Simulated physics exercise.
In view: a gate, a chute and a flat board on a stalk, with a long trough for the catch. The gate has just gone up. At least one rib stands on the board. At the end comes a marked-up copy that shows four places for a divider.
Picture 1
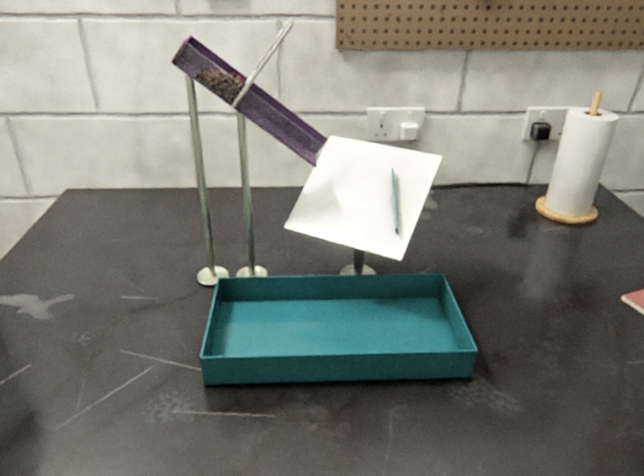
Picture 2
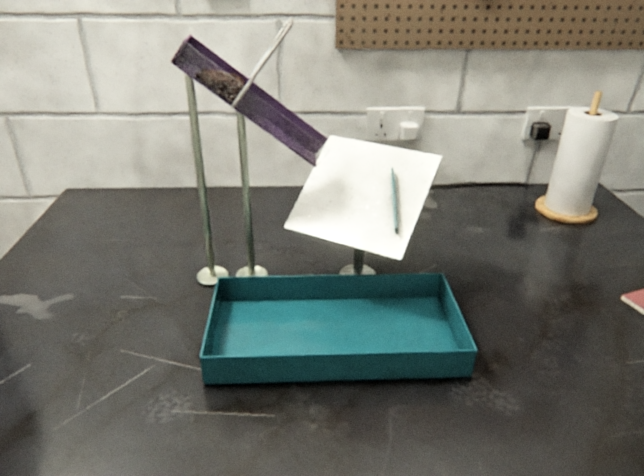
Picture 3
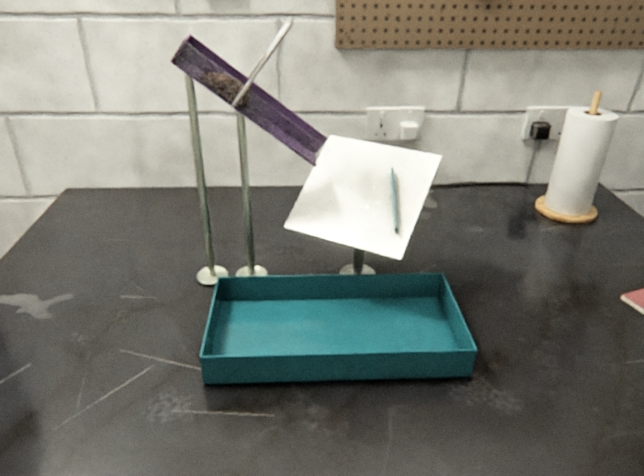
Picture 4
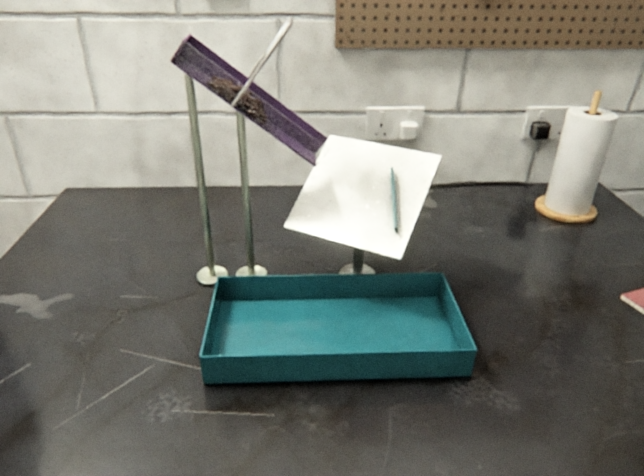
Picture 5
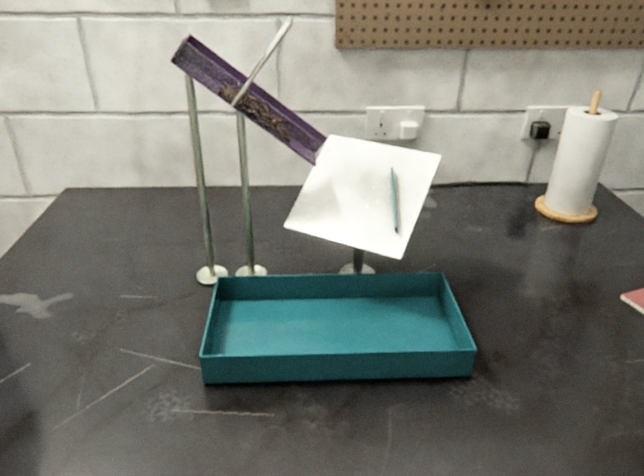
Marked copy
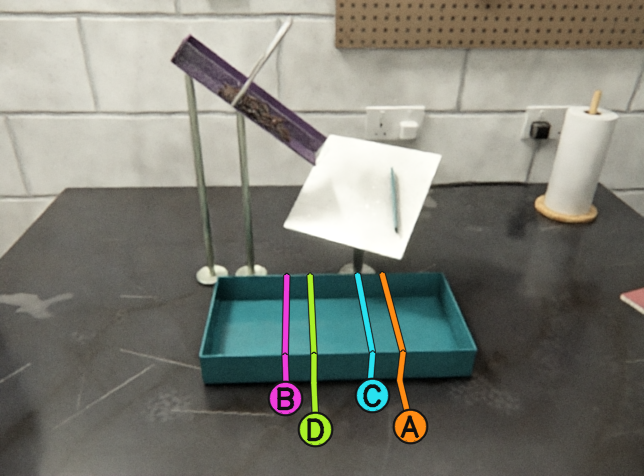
On a dark workbench against a white block wall, small brown berries sliding down a purple chute above an empty teal trough.
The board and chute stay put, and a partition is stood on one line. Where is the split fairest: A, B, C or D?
C.
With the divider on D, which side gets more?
Right.
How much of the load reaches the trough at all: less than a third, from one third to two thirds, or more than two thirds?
More than two thirds.
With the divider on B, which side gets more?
More lands on the right.
On the marked copy, line A crosses the front rim at (402, 351); line B crosses the front rim at (285, 354); line C crosses the front rim at (372, 352); line D crosses the front rim at (313, 353).
For line A, of what is caught, all but a few on the left of the divider, a small share on the right.
For line B, of what is caught, only a few on the left of the divider, all but a few on the right.
For line C, of what is caught, close to half on the left of the divider, close to half on the right.
For line D, of what is caught, a small share on the left of the divider, the bulk on the right.
